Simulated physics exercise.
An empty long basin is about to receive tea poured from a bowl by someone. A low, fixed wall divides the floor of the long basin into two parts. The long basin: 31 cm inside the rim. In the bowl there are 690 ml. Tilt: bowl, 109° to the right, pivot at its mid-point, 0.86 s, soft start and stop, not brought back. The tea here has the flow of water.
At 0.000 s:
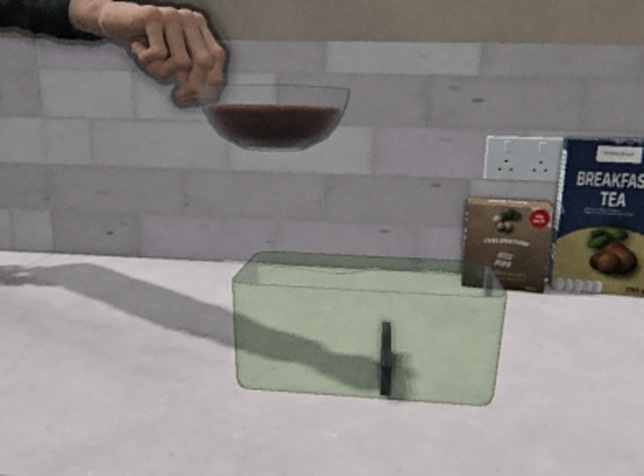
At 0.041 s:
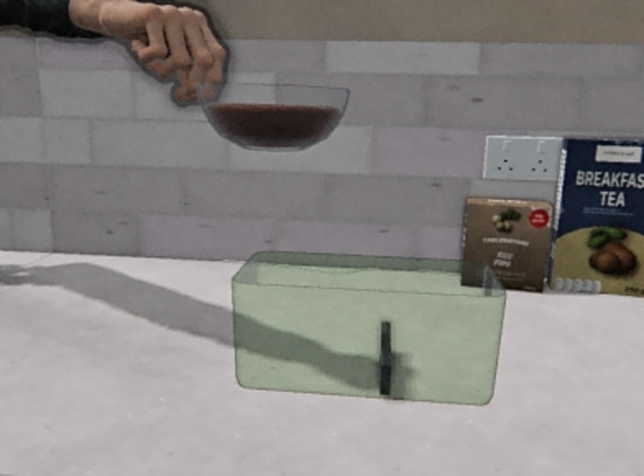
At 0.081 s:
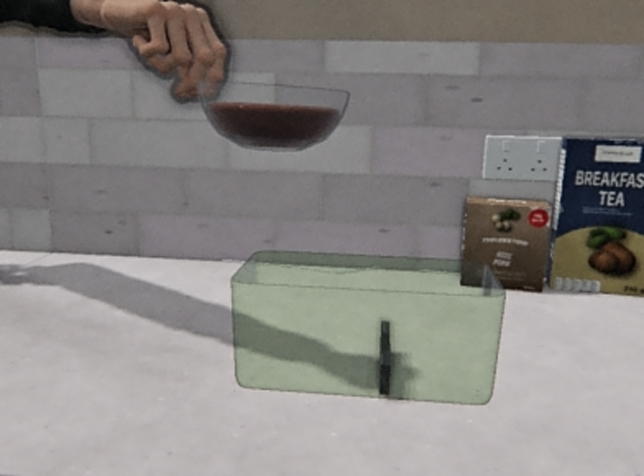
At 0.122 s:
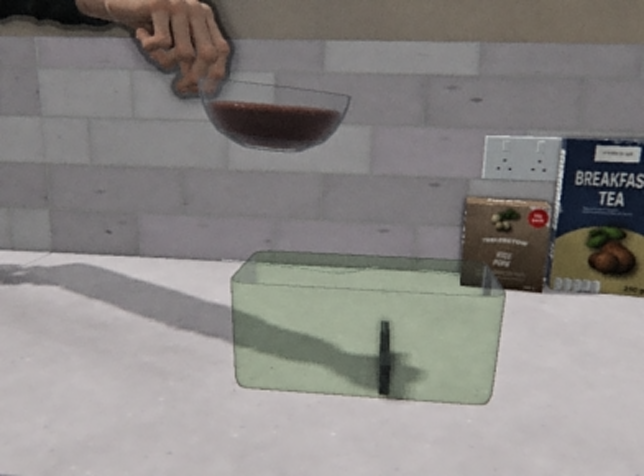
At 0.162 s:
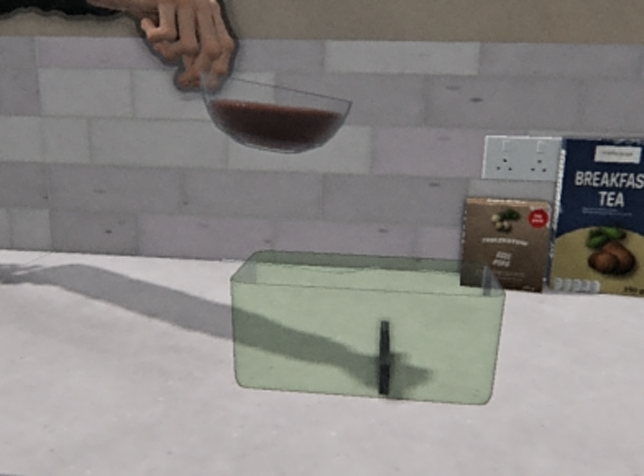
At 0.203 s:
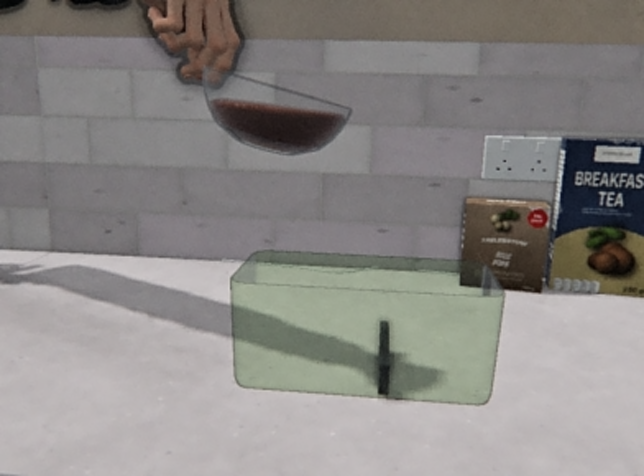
A glass bowl of dark tea, held up by a hand at its left rim, stayed level at first, then tilted slightly down to the right above an empty green basin as the hand rose a little.
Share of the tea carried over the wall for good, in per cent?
Near 48 per cent.
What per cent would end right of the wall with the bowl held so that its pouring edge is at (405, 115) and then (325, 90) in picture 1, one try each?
It comes to 65 per cent, and then 20 per cent.
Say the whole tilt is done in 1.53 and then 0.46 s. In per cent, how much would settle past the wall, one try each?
Try 1: 65 %; try 2: 35 %.
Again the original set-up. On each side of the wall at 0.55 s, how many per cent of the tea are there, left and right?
I'd say about 3 left and about 14 right.
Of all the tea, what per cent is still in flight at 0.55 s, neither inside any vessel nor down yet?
Near 58 per cent of it all.
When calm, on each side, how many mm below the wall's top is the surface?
Close to 24 mm left and close to 18 mm right.
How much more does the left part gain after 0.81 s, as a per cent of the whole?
It comes to near 9 per cent.
Then, 0.55 s in, the tilt is 78° and 26 per cent is still to pour, 3 is left of the wall and 13 right of it.
Then, 0.81 s in, the tilt is 108° and 0 per cent is still to pour, 42 is left of the wall and 52 right of it.
Then, 1.07 s in, the tilt is 109° and 0 per cent is still to pour, 51 is left of the wall and 48 right of it.
Then, 1.36 s in, the tilt is 109° and 0 per cent is still to pour, 51 is left of the wall and 48 right of it.
Finally, 51 per cent lies left of the wall, 48 right of it and 1 outside.
